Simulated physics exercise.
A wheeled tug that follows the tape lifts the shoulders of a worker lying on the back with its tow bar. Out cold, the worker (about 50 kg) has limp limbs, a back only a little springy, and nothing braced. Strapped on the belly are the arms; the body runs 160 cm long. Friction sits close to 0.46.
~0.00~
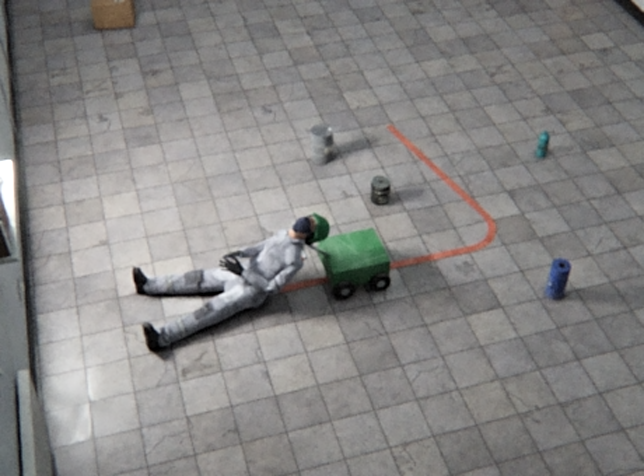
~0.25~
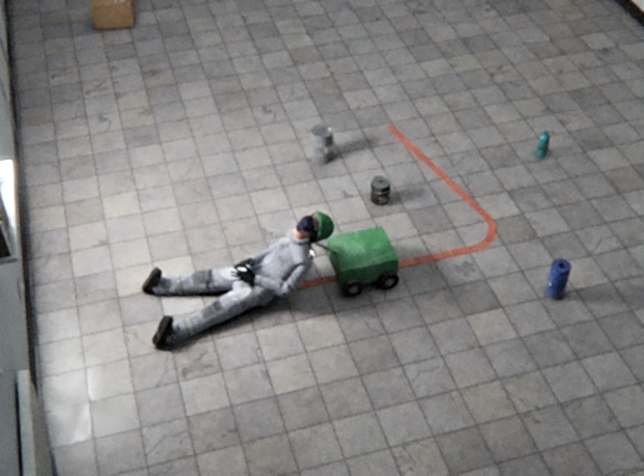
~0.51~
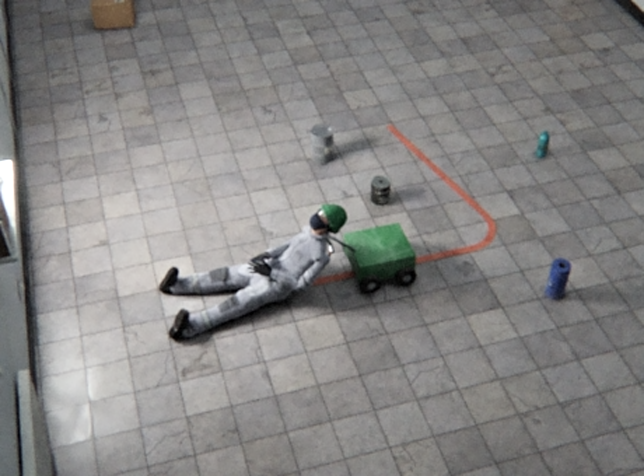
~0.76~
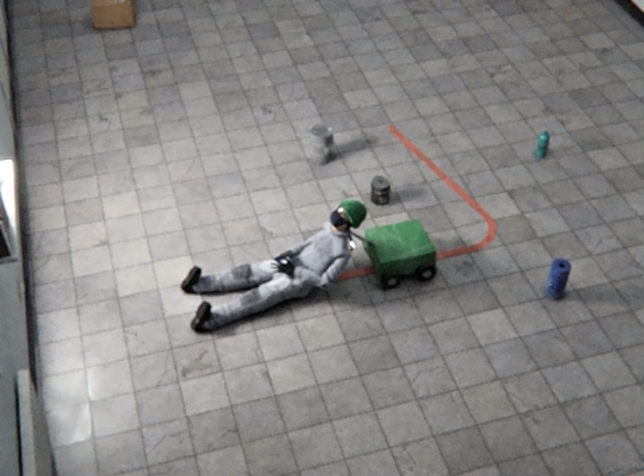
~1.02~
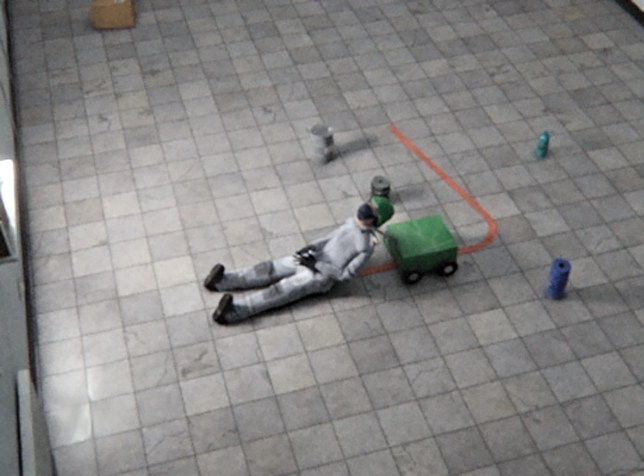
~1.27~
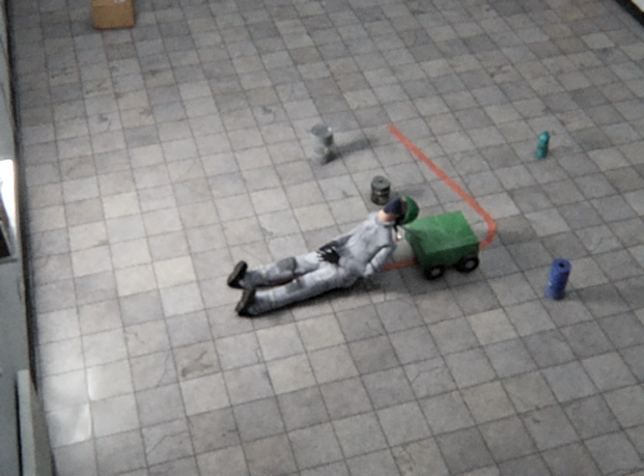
At the start, a figure in grey lies back on a tiled floor, shoulders raised behind a small green wheeled cart on an orange tape line. The cart rolls right along the tape, drawing the figure after it, legs trailing and closing together, past the dark can and up to the tape's bend.
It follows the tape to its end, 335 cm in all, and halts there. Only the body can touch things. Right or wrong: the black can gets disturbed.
Wrong.
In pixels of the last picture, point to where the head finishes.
Somewhere near (387, 68) in the last picture.
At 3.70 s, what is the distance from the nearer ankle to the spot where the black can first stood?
The gap is about 70 cm.
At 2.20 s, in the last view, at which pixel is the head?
Close to (484, 193).
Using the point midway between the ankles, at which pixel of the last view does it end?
I'd put it at roughly (434, 197).
After 2.20 s the black can is where it stood, near (380, 191) in the last picture's view; the blue post where it stood; the nearer ankle is 95 cm from that spot.
After 3.00 s the black can is where it stood, near (380, 191) in the last picture's view; the nearer ankle is 75 cm from that spot.
After 3.70 s the black can is where it stood, near (380, 191) in the last picture's view; the nearer ankle is 68 cm from that spot.
After 4.40 s the black can is where it stood, near (380, 191) in the last picture's view; the blue post where it stood; the nearer ankle is 50 cm from that spot.
By 5.3 s, black can stays put; blue post stays put; grey bin stays put; teal bottle stays put.
